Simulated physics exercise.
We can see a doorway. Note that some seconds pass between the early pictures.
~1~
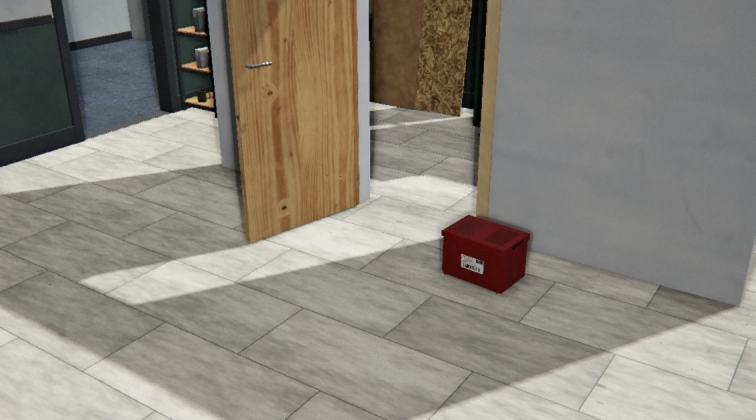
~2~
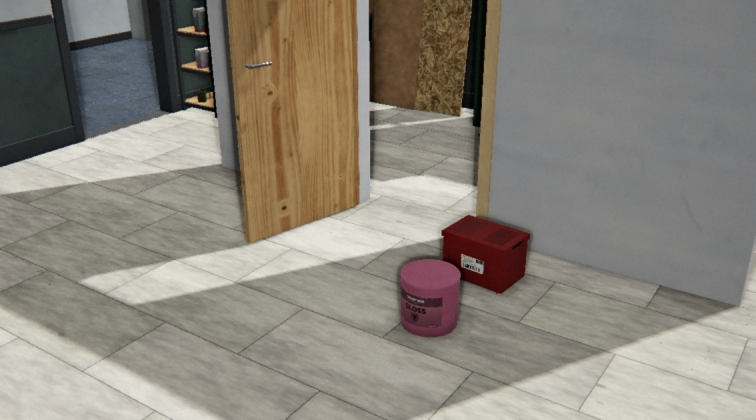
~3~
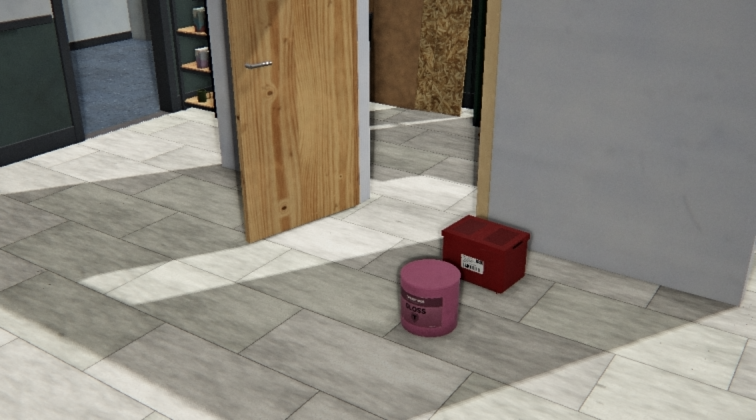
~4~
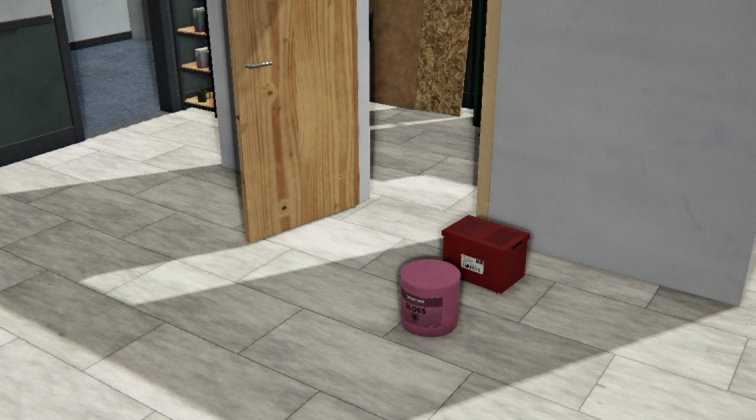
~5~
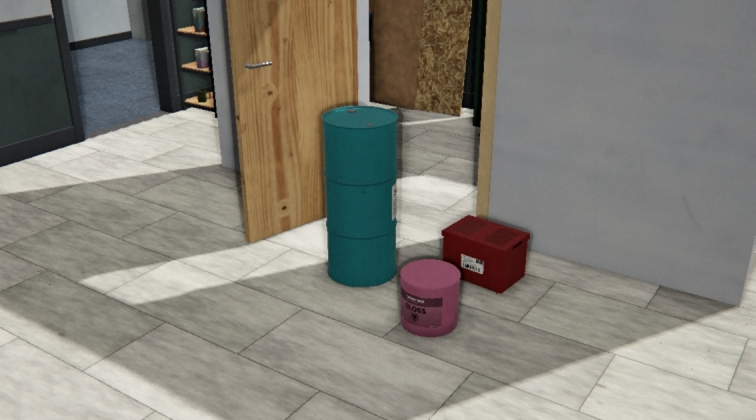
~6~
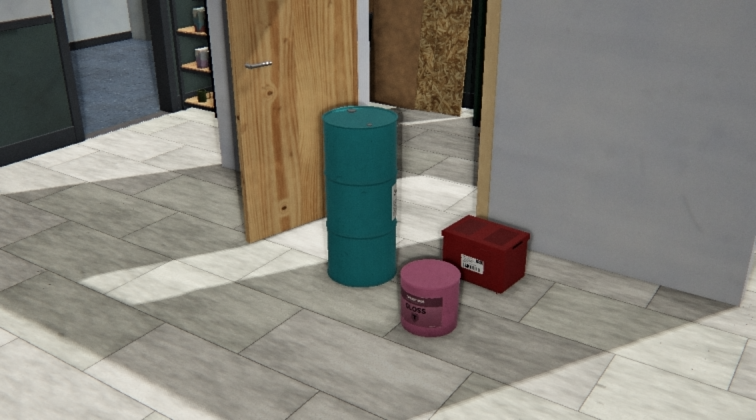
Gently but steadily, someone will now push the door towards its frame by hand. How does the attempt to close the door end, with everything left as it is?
The door is stopped partway.
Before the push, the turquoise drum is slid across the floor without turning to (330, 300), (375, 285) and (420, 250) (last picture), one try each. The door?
Try 1: Door ends up flush. Try 2: Door ends up flush. Try 3: Door stays partly open.
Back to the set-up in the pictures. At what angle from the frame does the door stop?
Roughly 65 degrees open.
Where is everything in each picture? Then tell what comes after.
Door wide open and still; red tote (484, 254), in the first frame.
Door wide open and still; red tote (484, 254); pink pail (430, 298), in the second frame.
Door wide open and still; red tote (484, 254); pink pail (430, 298), in the third frame.
Door wide open and still; red tote (484, 254); pink pail (430, 298), in the fourth frame.
Door wide open and still; red tote (484, 254); pink pail (430, 298), in the fifth frame.
Door wide open and still; turquoise drum (361, 197); red tote (484, 254), in the sixth frame.
Then, 0.70 s on from there, open by 93°.
Then, 1.20 s on from there, open by 76°.
In the end, open by 66°; all 3 unmoved. At the end, from the last picture's camera, turquoise drum near (362, 197).
